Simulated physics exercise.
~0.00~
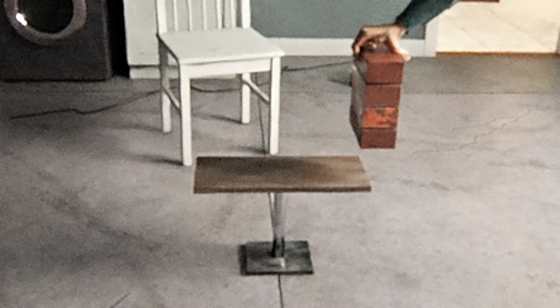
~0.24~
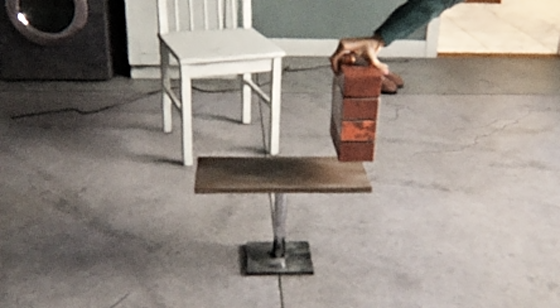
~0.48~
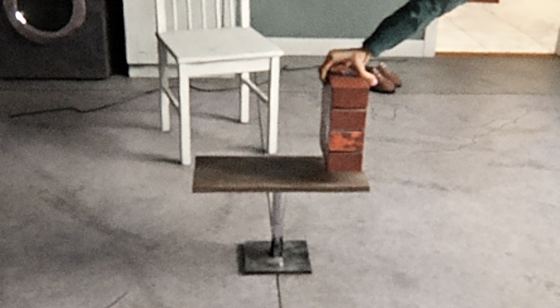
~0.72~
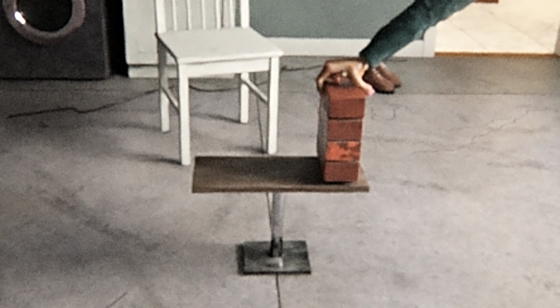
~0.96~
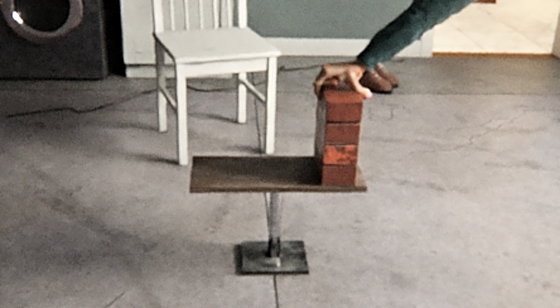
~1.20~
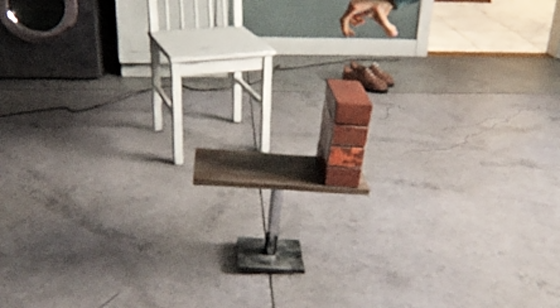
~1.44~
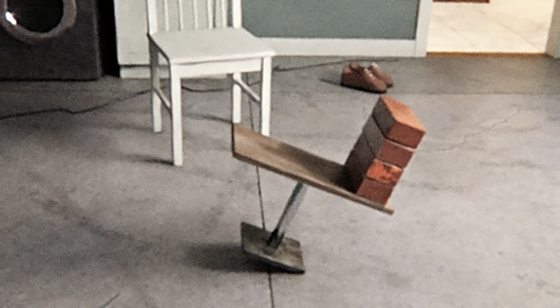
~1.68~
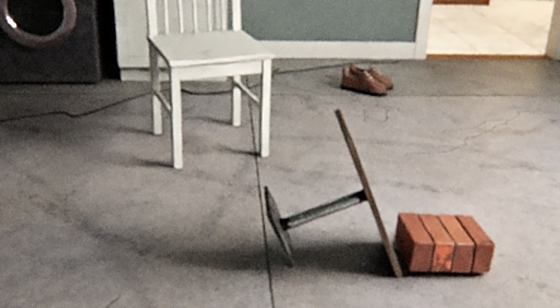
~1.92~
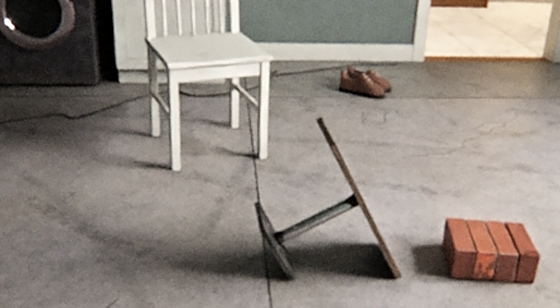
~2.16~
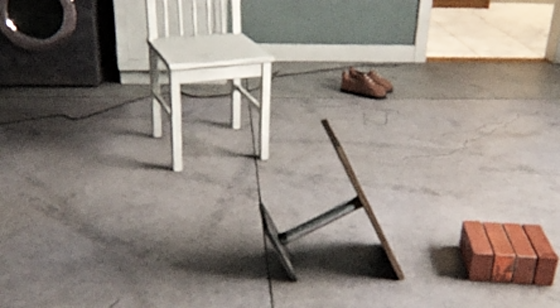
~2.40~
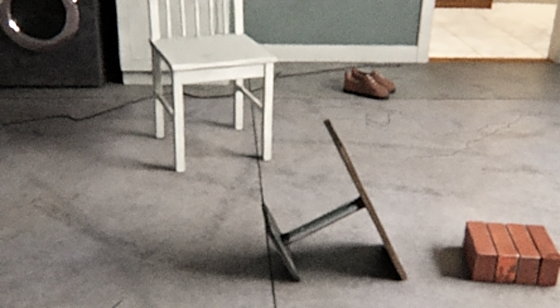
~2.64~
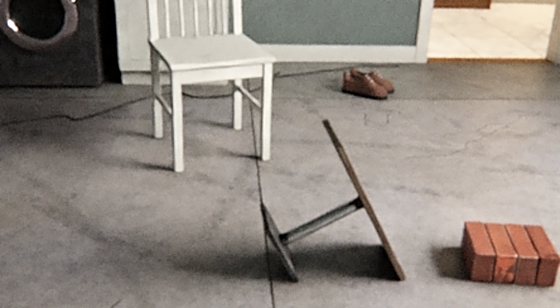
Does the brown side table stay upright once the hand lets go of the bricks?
No, the brown side table tips over to the right and the bricks end up on the floor.
